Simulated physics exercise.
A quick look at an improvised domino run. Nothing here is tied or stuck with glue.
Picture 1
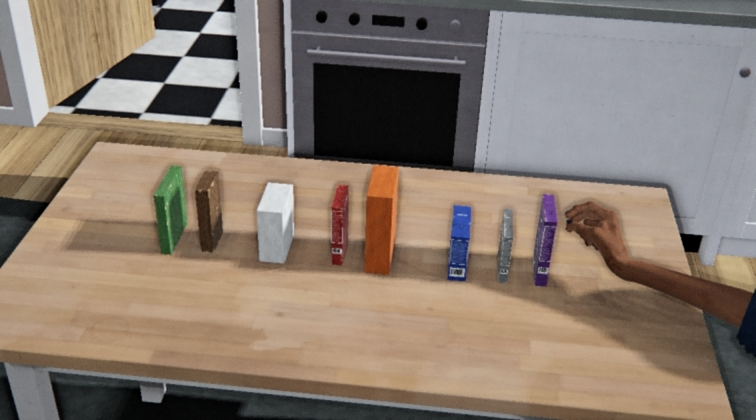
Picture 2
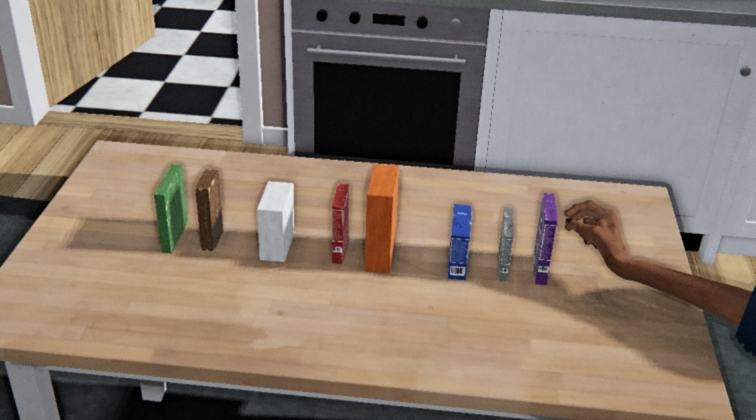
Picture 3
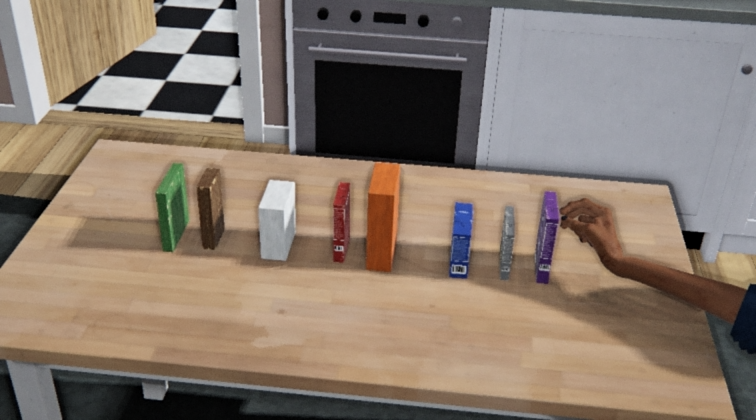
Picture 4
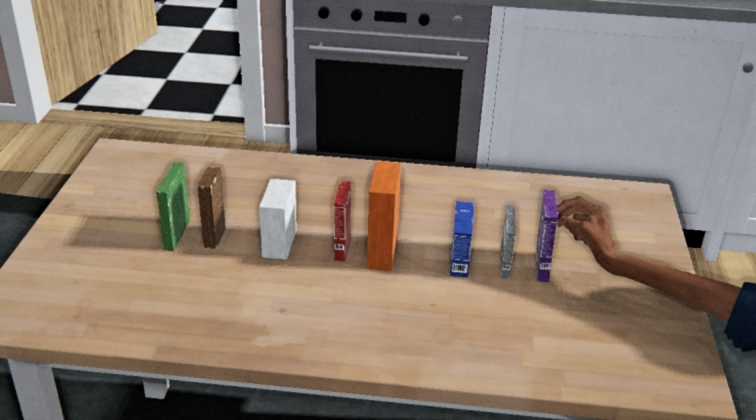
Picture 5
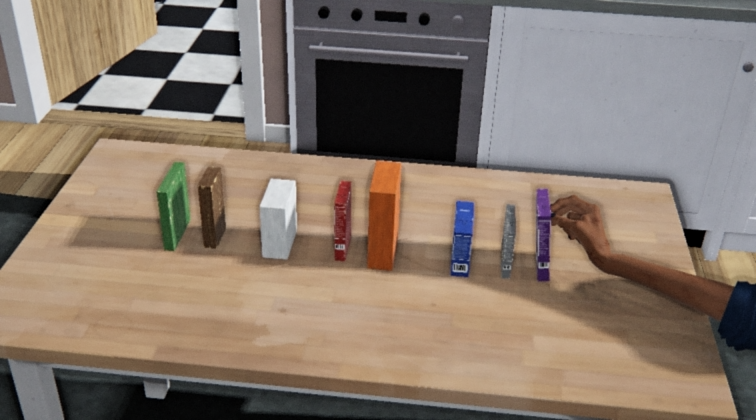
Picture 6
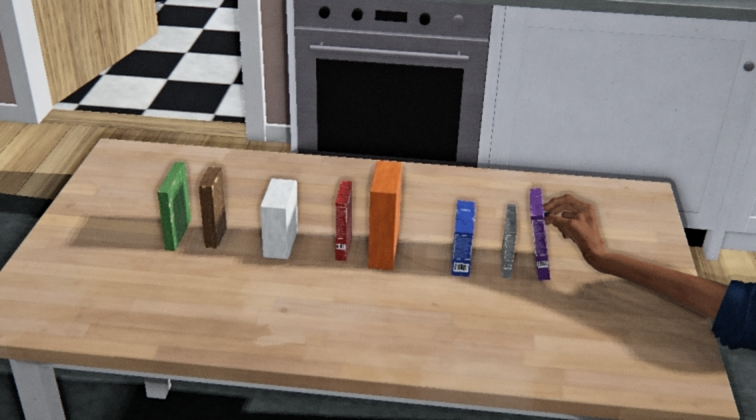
The clip opens on a spaced row of upright, coloured blocks and packets on a wooden table, with a hand beside the purple packet at the right end. The fingers move in to touch the packet and push it, tilting it slightly left toward the grey one while the others stay still.
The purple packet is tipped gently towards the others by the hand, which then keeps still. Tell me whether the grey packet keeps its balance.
It loses it and falls.
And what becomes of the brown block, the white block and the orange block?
At the end the brown block is standing, the white block is standing, and the orange block is standing.
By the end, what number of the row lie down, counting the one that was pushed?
That adds up to 3 in total.
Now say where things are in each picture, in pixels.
Grey packet (505, 246); orange block (381, 220), in the first picture.
Brown block (210, 210); blue packet (460, 242), in the second picture.
Red packet (342, 223); orange block (383, 217), in the third picture.
Purple packet 1° over; white block (279, 219); brown block (212, 208), in the fourth picture.
Purple packet 7° over; blue packet (462, 239); red packet (343, 221), in the fifth picture.
Purple packet 12° over; grey packet (509, 241); orange block (385, 216), in the sixth picture.
Then, 0.30 s after the last picture, purple packet 60° over; grey packet tipped 52° from how it was near (489, 245); blue packet tipped 15° from how it was.
Then, 0.40 s after the last picture, purple packet 73° over; grey packet tipped 73° from how it was near (488, 251); blue packet tipped 66° from how it was.
At rest, tipped over on the table, blue packet and grey packet; the other 4 in place. Seen from the same camera at the end, grey packet near (485, 258).
